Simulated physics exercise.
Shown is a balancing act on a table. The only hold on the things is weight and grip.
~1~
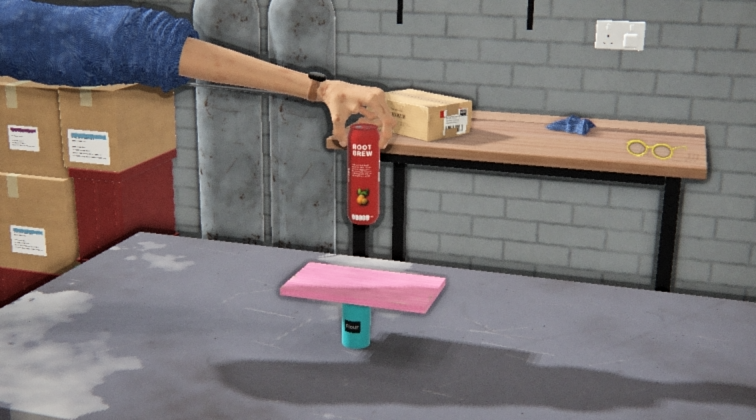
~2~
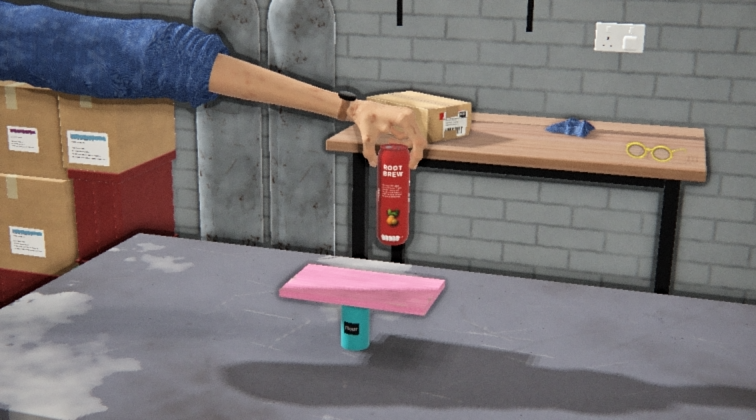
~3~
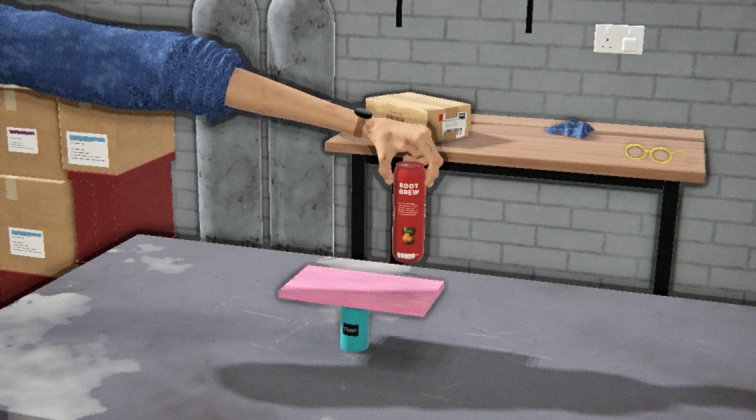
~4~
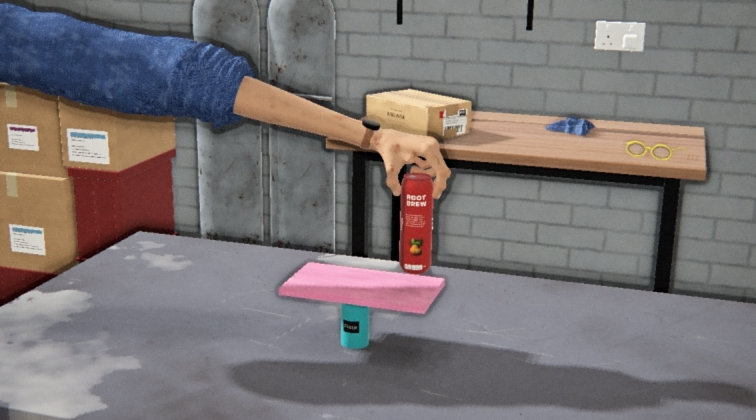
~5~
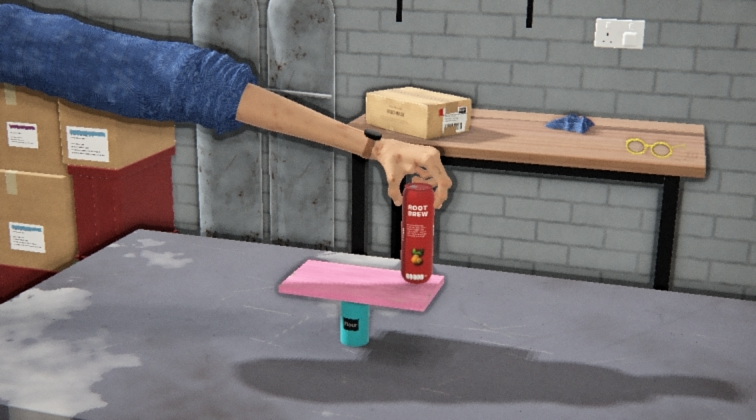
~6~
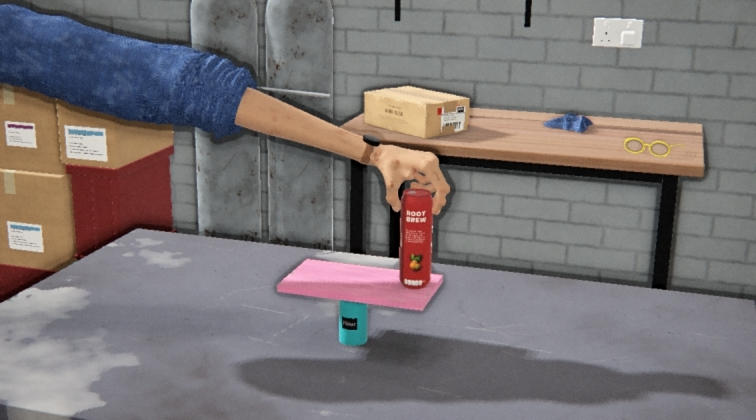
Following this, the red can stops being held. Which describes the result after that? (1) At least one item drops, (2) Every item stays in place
1, at least one item drops.
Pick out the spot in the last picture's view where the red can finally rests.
Look near (503, 347) in the final picture.
Then, 0.30 s later than the last frame, red can now fallen; pink board tilted by 58°.
Then, 0.50 s later than the last frame, pink board tilted by 55°; turquoise shaker tilted by 13°.
Then, 0.80 s later than the last frame, pink board now fallen; turquoise shaker on its side.
When it is over, fallen, pink board and red can; lying over in the stack, turquoise shaker. End places, in pixels of the last picture, red can near (503, 347). The stack gives way.
